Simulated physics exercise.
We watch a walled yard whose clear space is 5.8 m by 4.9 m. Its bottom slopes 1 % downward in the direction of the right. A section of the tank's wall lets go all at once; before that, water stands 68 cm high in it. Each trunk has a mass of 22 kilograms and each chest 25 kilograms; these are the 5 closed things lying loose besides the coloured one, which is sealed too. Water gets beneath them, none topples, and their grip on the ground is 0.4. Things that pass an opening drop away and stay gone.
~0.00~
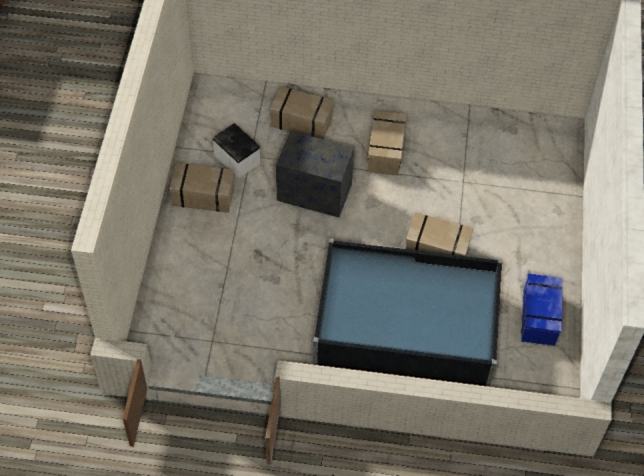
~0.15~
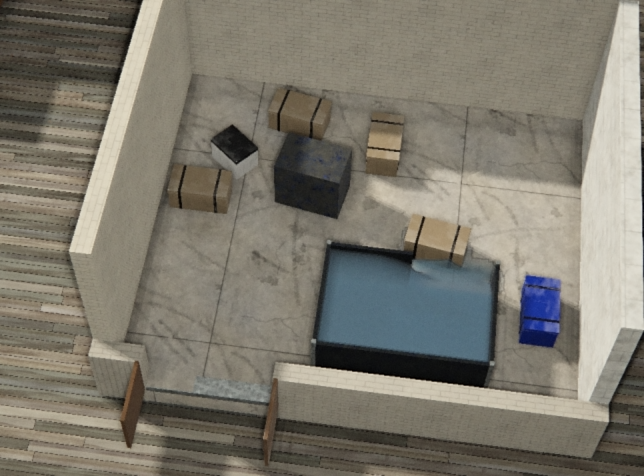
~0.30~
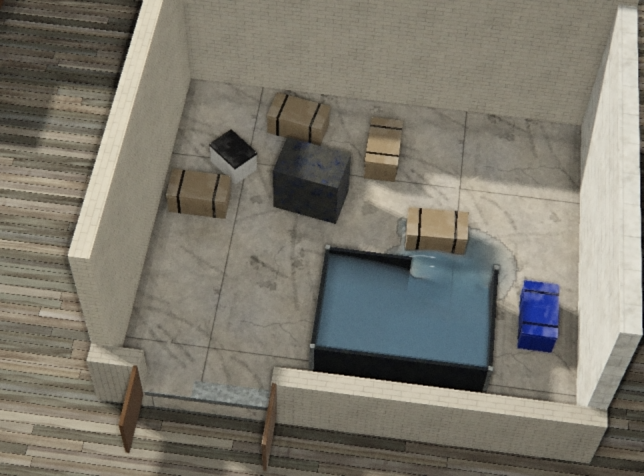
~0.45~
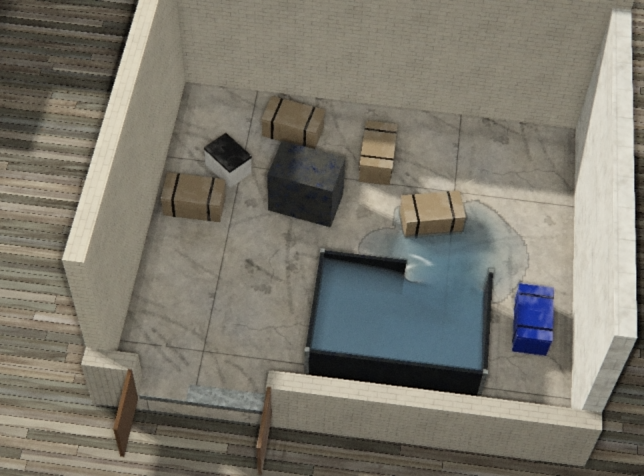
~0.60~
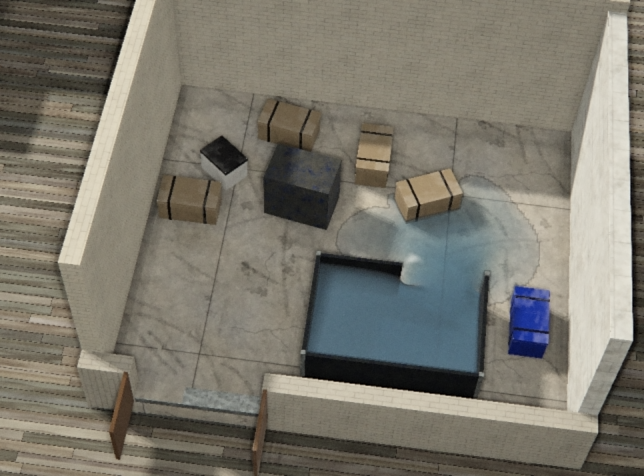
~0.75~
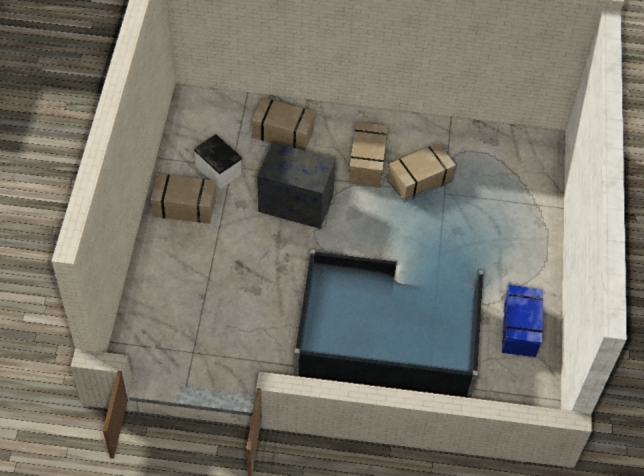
Water pours through a gap in the tank's wall and pushes a brown box away.
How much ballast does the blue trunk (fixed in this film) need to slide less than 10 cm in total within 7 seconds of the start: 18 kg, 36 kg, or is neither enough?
It needs 36 kg, as 18 kg falls short.
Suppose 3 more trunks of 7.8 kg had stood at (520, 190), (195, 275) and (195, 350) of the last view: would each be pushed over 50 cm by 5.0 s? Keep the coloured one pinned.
In that order: Over, under, less.
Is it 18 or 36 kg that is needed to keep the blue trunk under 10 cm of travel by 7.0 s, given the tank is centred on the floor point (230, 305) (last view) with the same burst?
Lab note - in that case: No option works.
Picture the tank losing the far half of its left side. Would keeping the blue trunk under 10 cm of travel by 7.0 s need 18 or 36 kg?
That way round, the lesser mass holds.
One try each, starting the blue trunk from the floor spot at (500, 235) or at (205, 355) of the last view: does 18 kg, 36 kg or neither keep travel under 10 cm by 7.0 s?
One by one: No mass suffices; lighter mass suffices.
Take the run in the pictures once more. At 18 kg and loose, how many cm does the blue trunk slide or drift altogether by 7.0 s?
It would cover some 120 cm all told.
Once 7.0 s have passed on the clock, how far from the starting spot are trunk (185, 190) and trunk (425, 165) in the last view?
150 cm, 400 cm.
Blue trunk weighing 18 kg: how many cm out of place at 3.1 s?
Shift: Roughly 0 cm.
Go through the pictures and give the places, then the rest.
The blue trunk at (544, 302), on the bottom; 3.1 m2 under water; 0 of 6 have shifted, in the first picture.
The blue trunk at (542, 304), on the bottom; water covers 3.6 m2; 0 of 6 have shifted, in the second picture.
The blue trunk at (541, 309), on the bottom; 4.3 m2 under water; 1 of 6 have shifted, in the third picture.
The blue trunk at (535, 312), on the bottom; 5.4 m2 under water; 1 of 6 have shifted, in the fourth picture.
The blue trunk at (531, 314), on the bottom; water covers 6.7 m2; 1 of 6 have shifted, in the fifth picture.
The blue trunk at (525, 313), on the bottom; 8.3 m2 under water; 1 of 6 have shifted, in the sixth picture.
After 1.4 s the blue trunk would be 0 cm from its start with 18 kg and 0 cm from its start with 36 kg; 0 cm of water round it then.
After 3.1 s the blue trunk would be 0 cm from its start with 18 kg and 0 cm from its start with 36 kg; 1 cm of water round it then.
After 4.9 s the blue trunk would be 39 cm from its start with 18 kg and 0 cm from its start with 36 kg; 5 cm of water round it then.
After 7.0 s the blue trunk would be 101 cm from its start with 18 kg and 0 cm from its start with 36 kg; 7 cm of water round it then.
